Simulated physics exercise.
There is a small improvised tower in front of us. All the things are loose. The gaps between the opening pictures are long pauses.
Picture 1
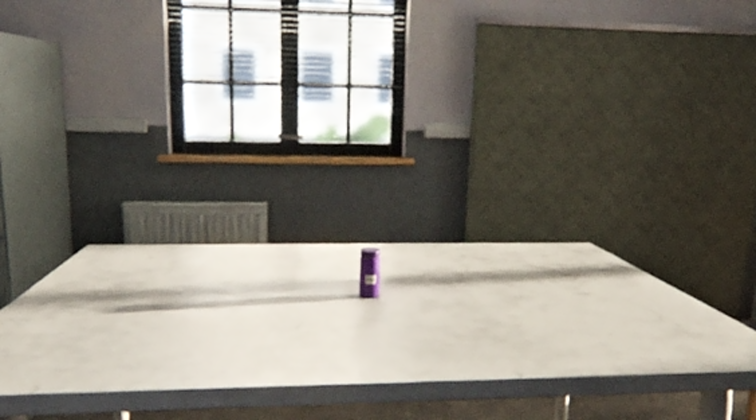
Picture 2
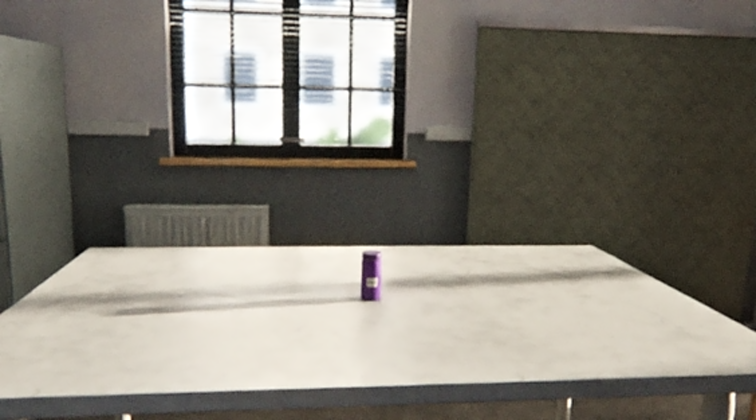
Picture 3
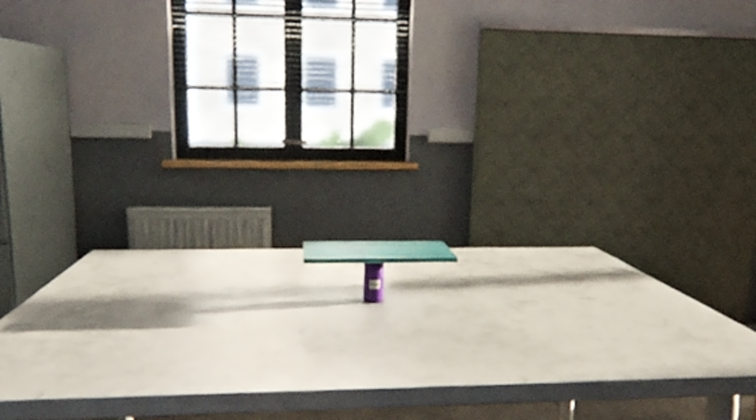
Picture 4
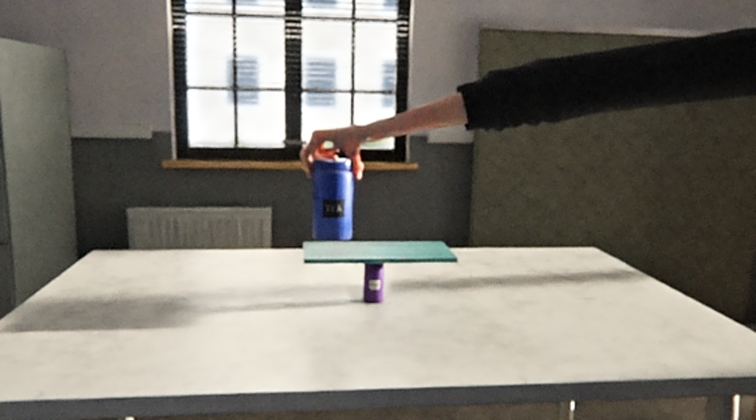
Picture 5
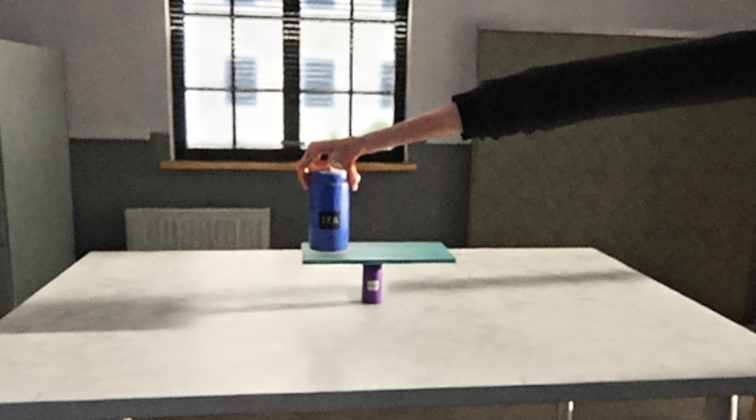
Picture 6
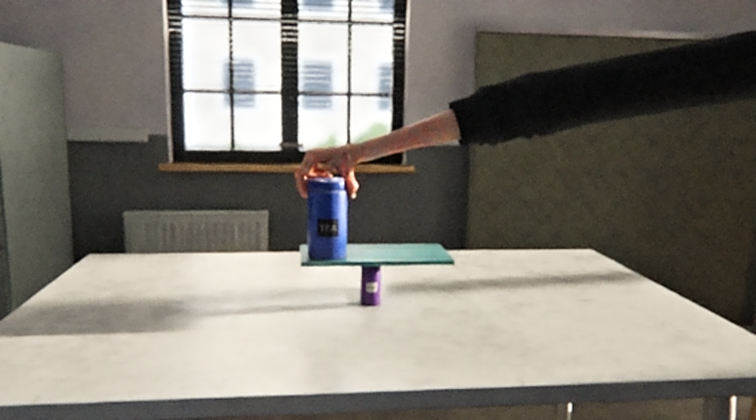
In a room with a window and a radiator, a small purple container stands alone on a pale table. A turquoise board then appears balanced across its top. From the right, a dark-sleeved arm lowers a blue jar onto the board's left part and keeps its hand on the lid.
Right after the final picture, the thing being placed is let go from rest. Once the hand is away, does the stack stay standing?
No. Nice try - it doesn't all stay together, though.
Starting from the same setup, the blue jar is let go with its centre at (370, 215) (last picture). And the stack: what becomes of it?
After that, it remains intact.
Then, 0.30 s on from there, blue jar now fallen; turquoise board turned 54° from how it was put; purple shaker turned 3° from how it was put.
Then, 0.60 s on from there, purple shaker turned 53° from how it was put; turquoise board turned 30° from how it was put.
Then, 0.80 s on from there, turquoise board now fallen; purple shaker on its side.
In the end, fallen, turquoise board and blue jar; toppled in the stack, purple shaker. The stack comes apart.
